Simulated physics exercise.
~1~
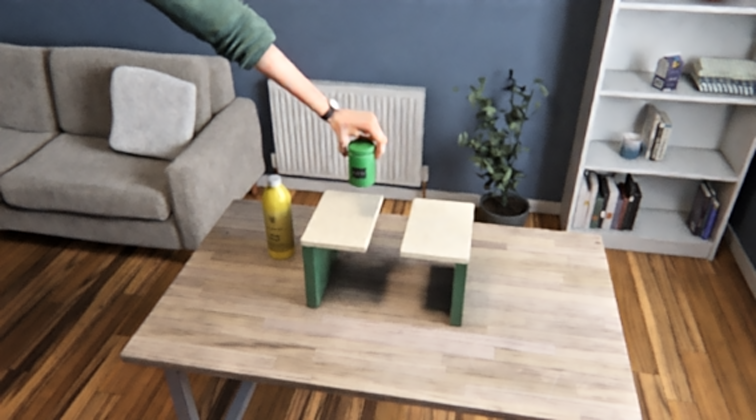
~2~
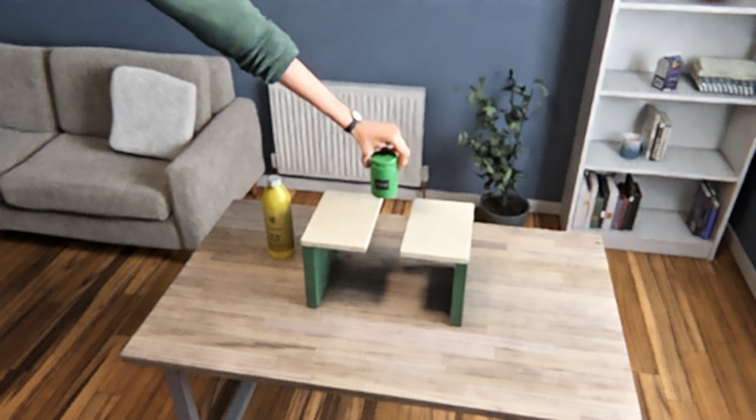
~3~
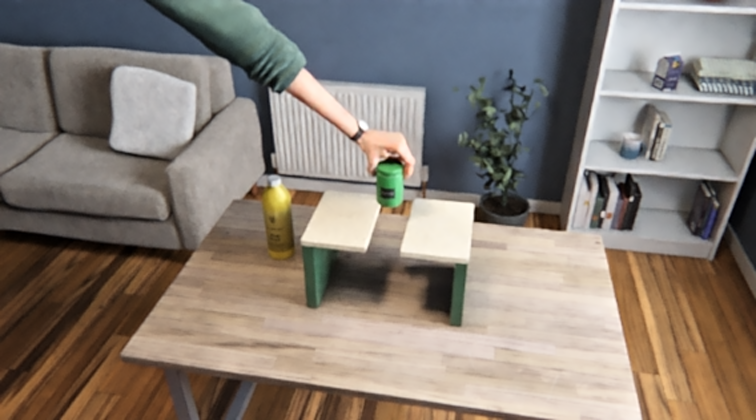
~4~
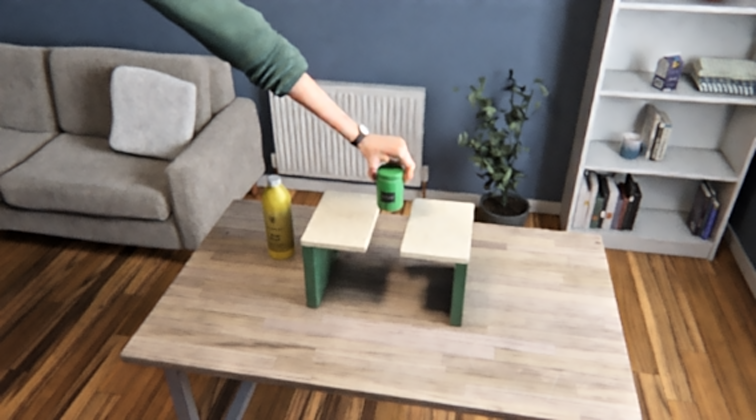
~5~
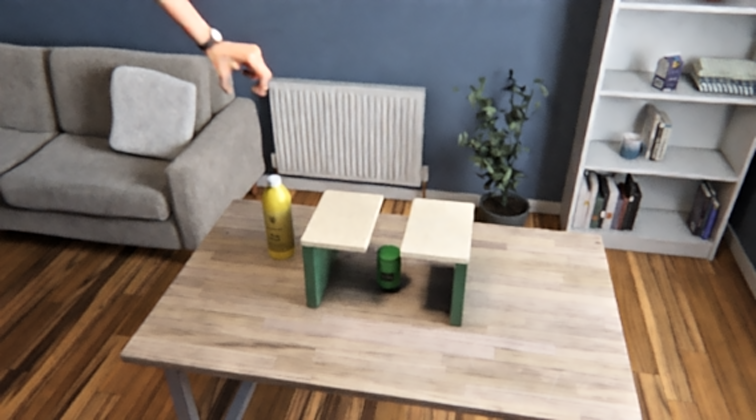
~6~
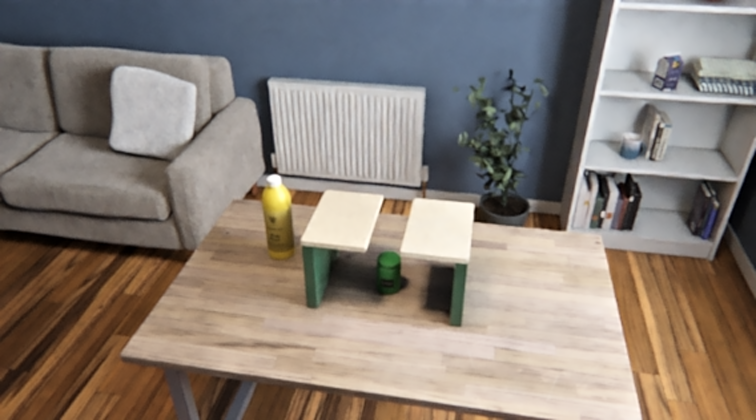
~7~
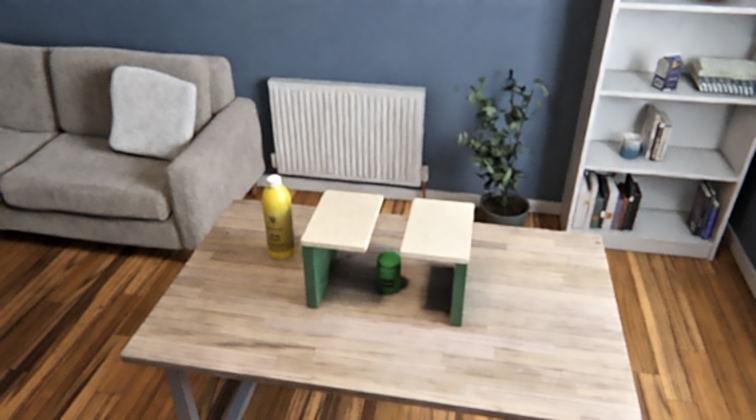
At the start, a hand in a green sleeve holds a green jar upright above two pale ledges on green supports, which stand on a wooden table with a gap between them. A yellow bottle stands to the left. The hand moves the jar right and down until it is over the gap, then holds it there briefly. The hand lets go and draws back to the upper left as the jar drops through the gap. The jar ends upright and still on the table between the supports, while the bottle has stayed in its place.
